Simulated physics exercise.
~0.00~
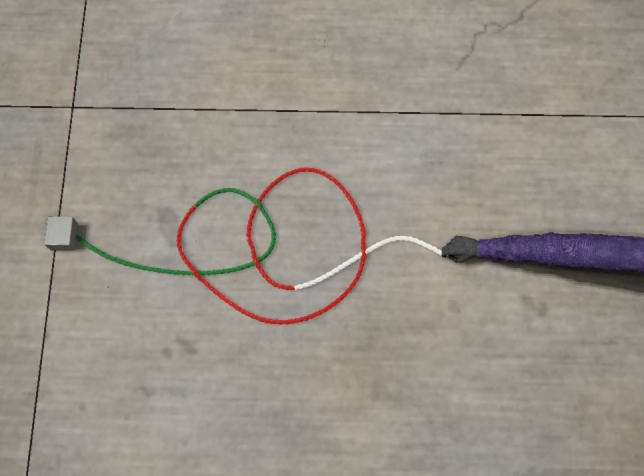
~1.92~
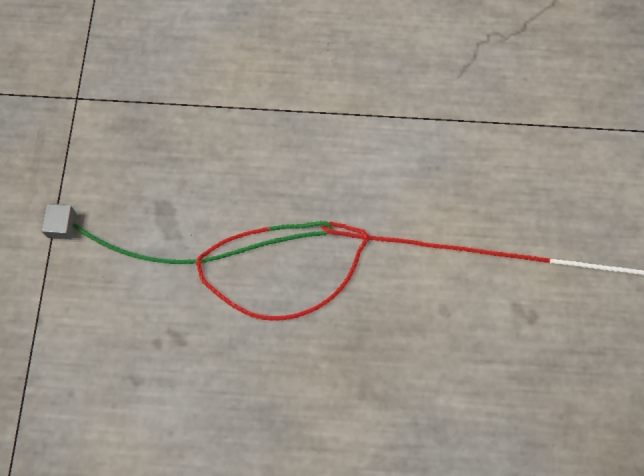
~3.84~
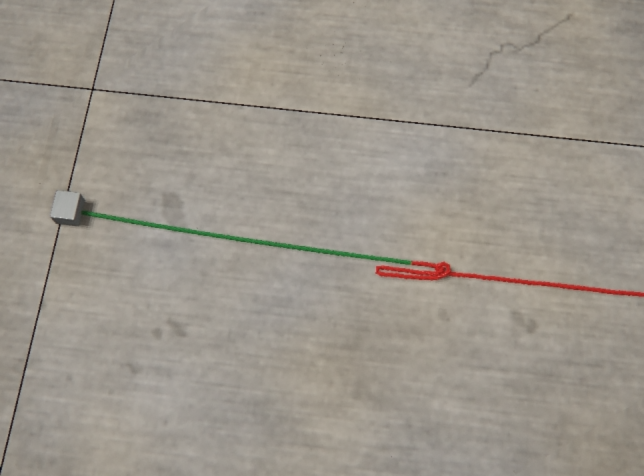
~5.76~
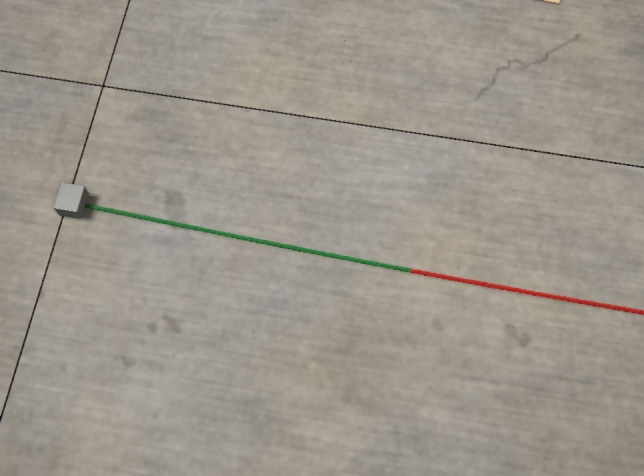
A looped green, red and white rope is pulled rightward until it runs straight, unknotted.
